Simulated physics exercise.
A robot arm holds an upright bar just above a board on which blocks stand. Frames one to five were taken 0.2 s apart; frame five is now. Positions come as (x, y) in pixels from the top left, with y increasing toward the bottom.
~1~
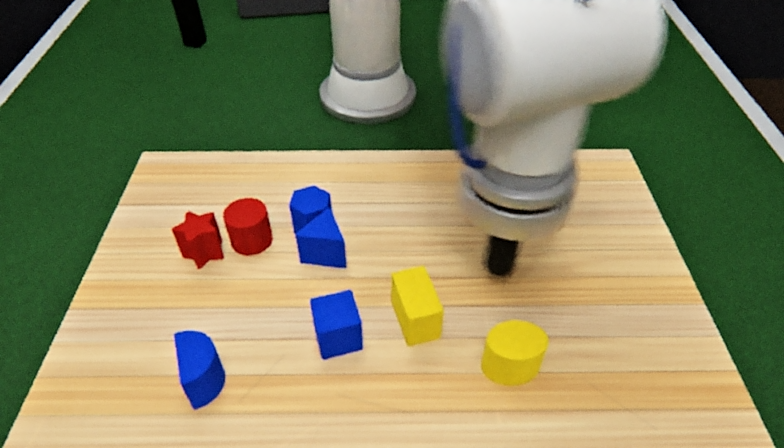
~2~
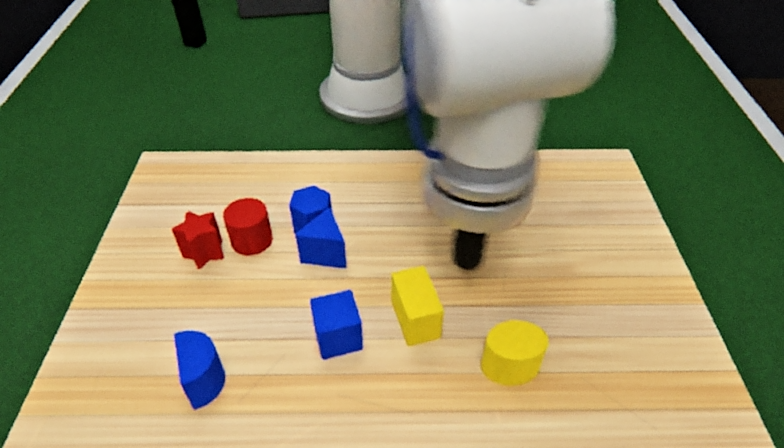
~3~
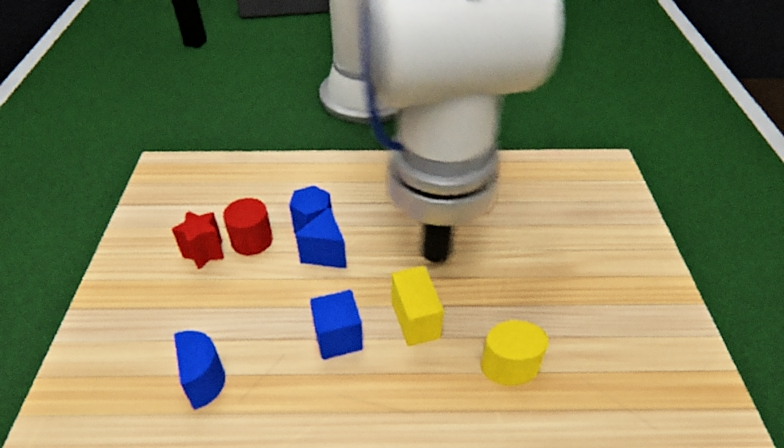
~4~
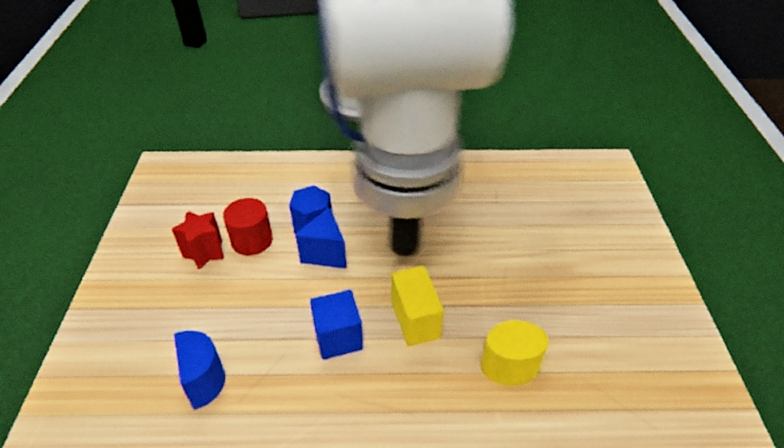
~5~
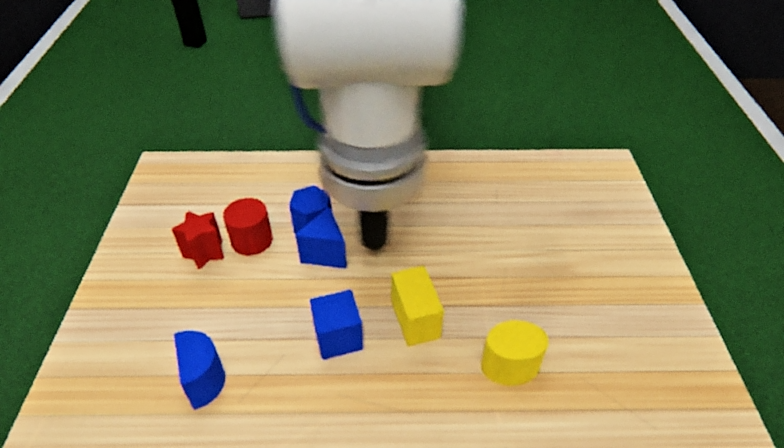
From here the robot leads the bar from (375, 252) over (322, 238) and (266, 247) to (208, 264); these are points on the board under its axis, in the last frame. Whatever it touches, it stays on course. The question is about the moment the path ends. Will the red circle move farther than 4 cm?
The answer is yes.
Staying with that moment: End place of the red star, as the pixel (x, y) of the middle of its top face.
Just about (162, 229).
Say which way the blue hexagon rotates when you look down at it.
Clockwise rotation.
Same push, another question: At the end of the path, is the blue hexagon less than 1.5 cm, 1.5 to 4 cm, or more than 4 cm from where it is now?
Displaced 1.5 to 4 cm.
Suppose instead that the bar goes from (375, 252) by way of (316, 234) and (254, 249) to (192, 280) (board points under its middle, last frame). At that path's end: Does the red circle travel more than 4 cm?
Yes - that is the case.
What follows on the original path. One third of the way, bar at (320, 227); blue hexagon at (295, 192), turned 20° clockwise; blue triangular piece at (301, 229), turned 25° anticlockwise.
Two thirds of the way, bar at (263, 236); red star at (187, 225), turned 15° anticlockwise; red circle at (225, 212); blue hexagon at (283, 189), turned 65° clockwise; blue triangular piece at (279, 236), turned 90° anticlockwise.
At the end, bar at (204, 253); red star at (162, 229), turned 30° anticlockwise; red circle at (196, 210); blue hexagon at (283, 189), turned 65° clockwise; blue triangular piece at (279, 236), turned 90° anticlockwise.
